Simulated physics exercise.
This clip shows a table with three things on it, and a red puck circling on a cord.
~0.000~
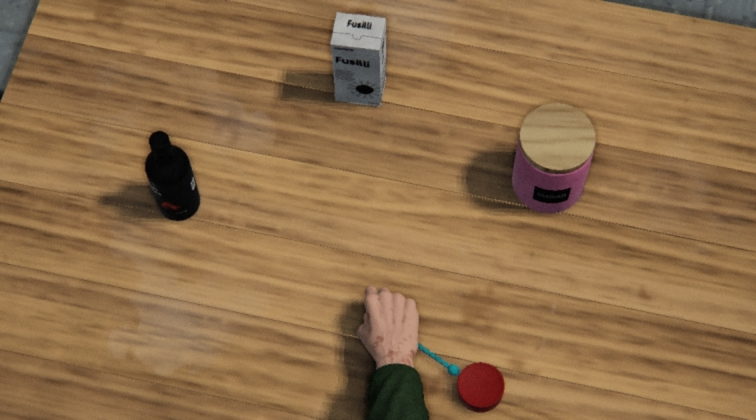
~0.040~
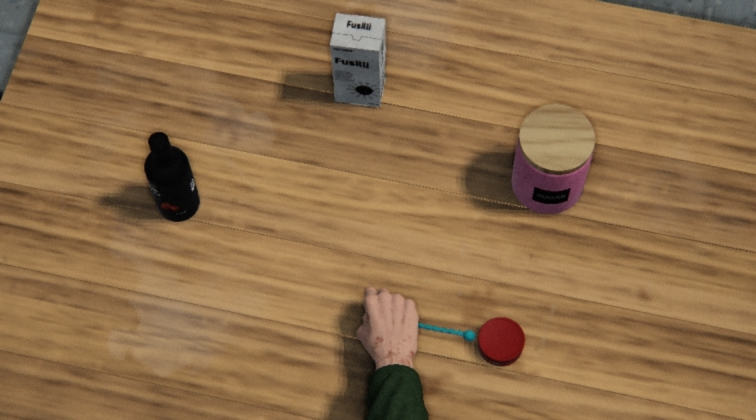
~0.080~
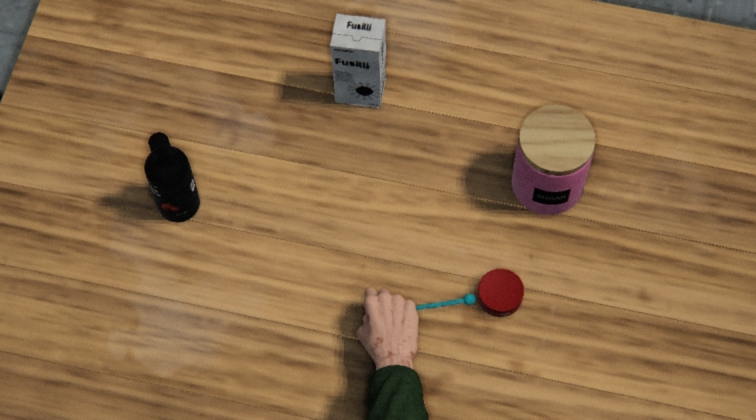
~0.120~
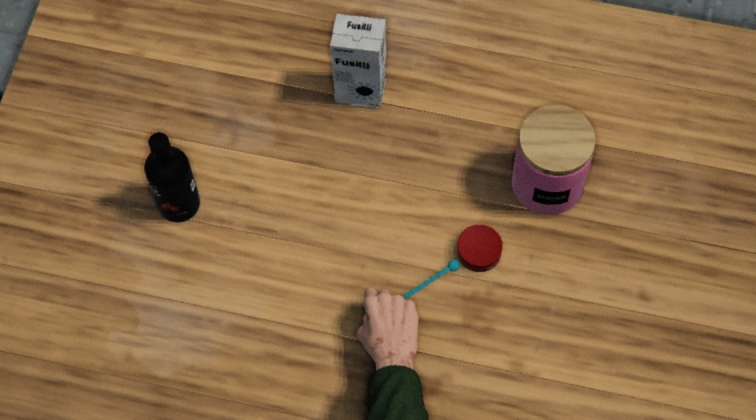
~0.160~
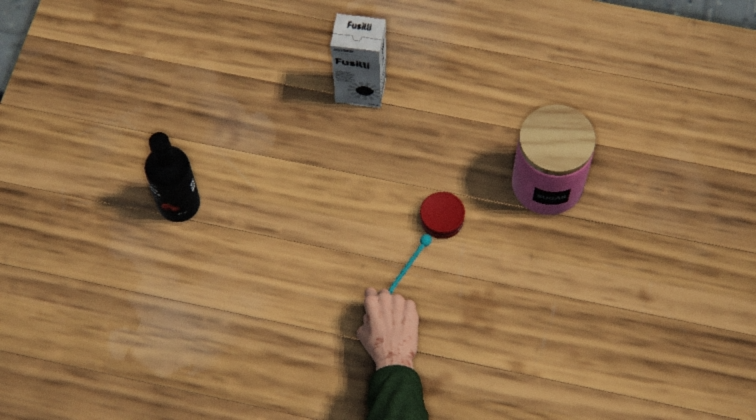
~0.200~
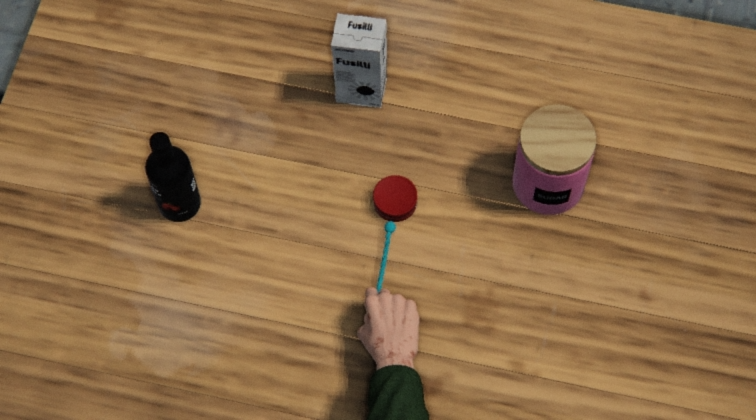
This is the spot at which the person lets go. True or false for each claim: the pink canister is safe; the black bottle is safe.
Pink canister: True; black bottle: False.
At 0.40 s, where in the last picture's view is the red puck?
Approx. position: (187, 196).
After 0.28 s, puck near (298, 197).
After 0.40 s, puck near (187, 197); black bottle pushed aside.
In the end, puck near (104, 196); black bottle knocked off. The pink canister remains clear and the black bottle takes the knock.
